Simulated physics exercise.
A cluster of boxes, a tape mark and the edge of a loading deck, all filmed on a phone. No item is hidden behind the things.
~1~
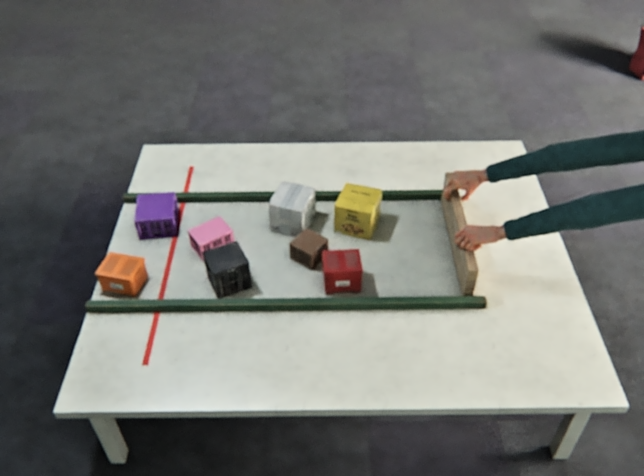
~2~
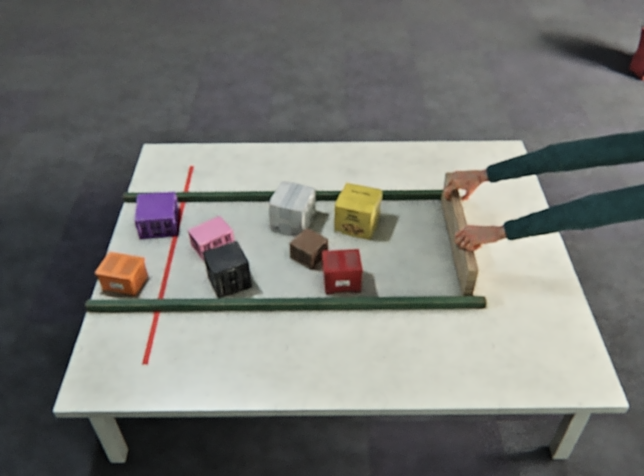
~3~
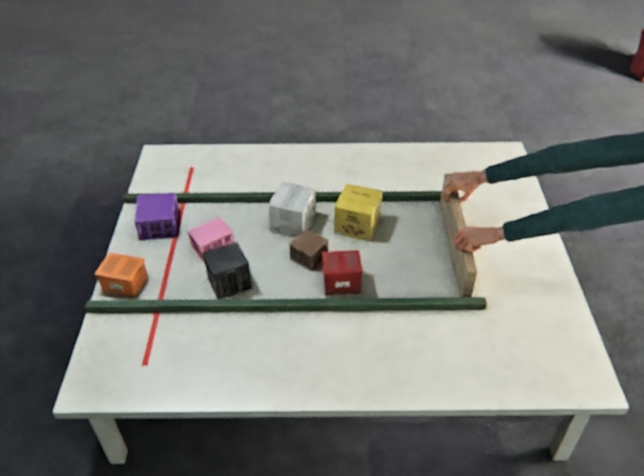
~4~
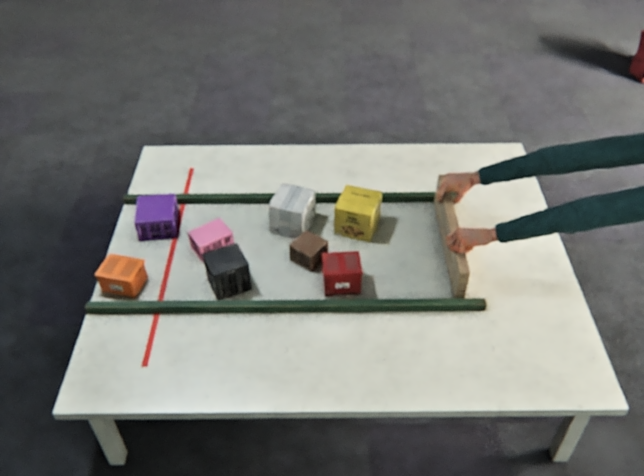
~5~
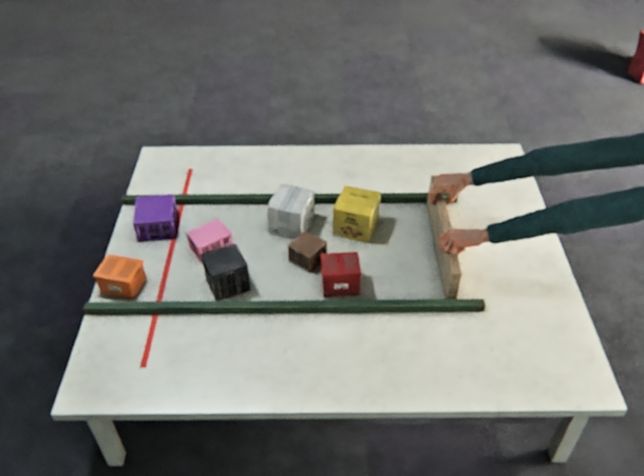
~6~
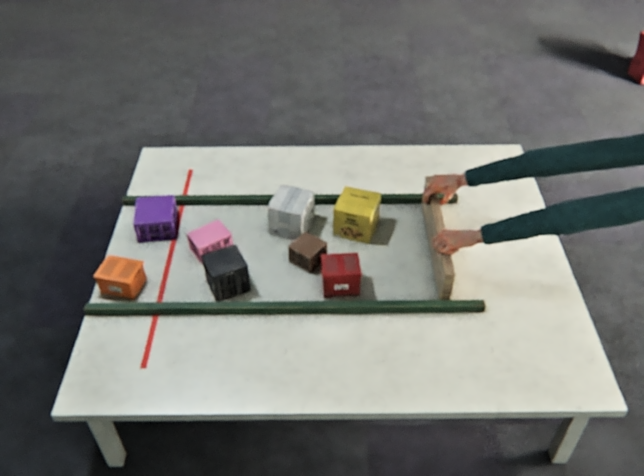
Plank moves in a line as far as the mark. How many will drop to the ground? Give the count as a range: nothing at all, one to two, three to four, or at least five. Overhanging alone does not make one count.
The count is one to two.
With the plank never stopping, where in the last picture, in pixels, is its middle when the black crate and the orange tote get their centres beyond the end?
The middle is at (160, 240) when it's the black crate, and at (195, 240) when it's the orange tote.
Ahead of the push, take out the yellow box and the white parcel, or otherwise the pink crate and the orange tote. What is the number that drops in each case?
The counts: 1 and 1.
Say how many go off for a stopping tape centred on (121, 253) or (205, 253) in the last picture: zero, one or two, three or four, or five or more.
In turn: At least five; zero.
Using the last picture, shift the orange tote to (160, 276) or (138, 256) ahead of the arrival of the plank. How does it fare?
Going in order, the first time it ends up below and the second time it ends up below.
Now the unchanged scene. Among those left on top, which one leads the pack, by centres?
The white parcel, that one.
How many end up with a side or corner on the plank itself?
Looks like 3 of them, all told.
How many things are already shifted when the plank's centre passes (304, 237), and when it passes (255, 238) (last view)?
Counts: 4 and 6.
A little later, none off yet; orange tote at rest near (122, 277); purple crate at rest near (156, 218); pink crate at rest near (210, 242).
Next, none off yet; orange tote at rest near (122, 277); purple crate at rest near (156, 218); pink crate shifted a little near (195, 247).
When it is over, the number that fall off is one or two; down, purple crate and orange tote.
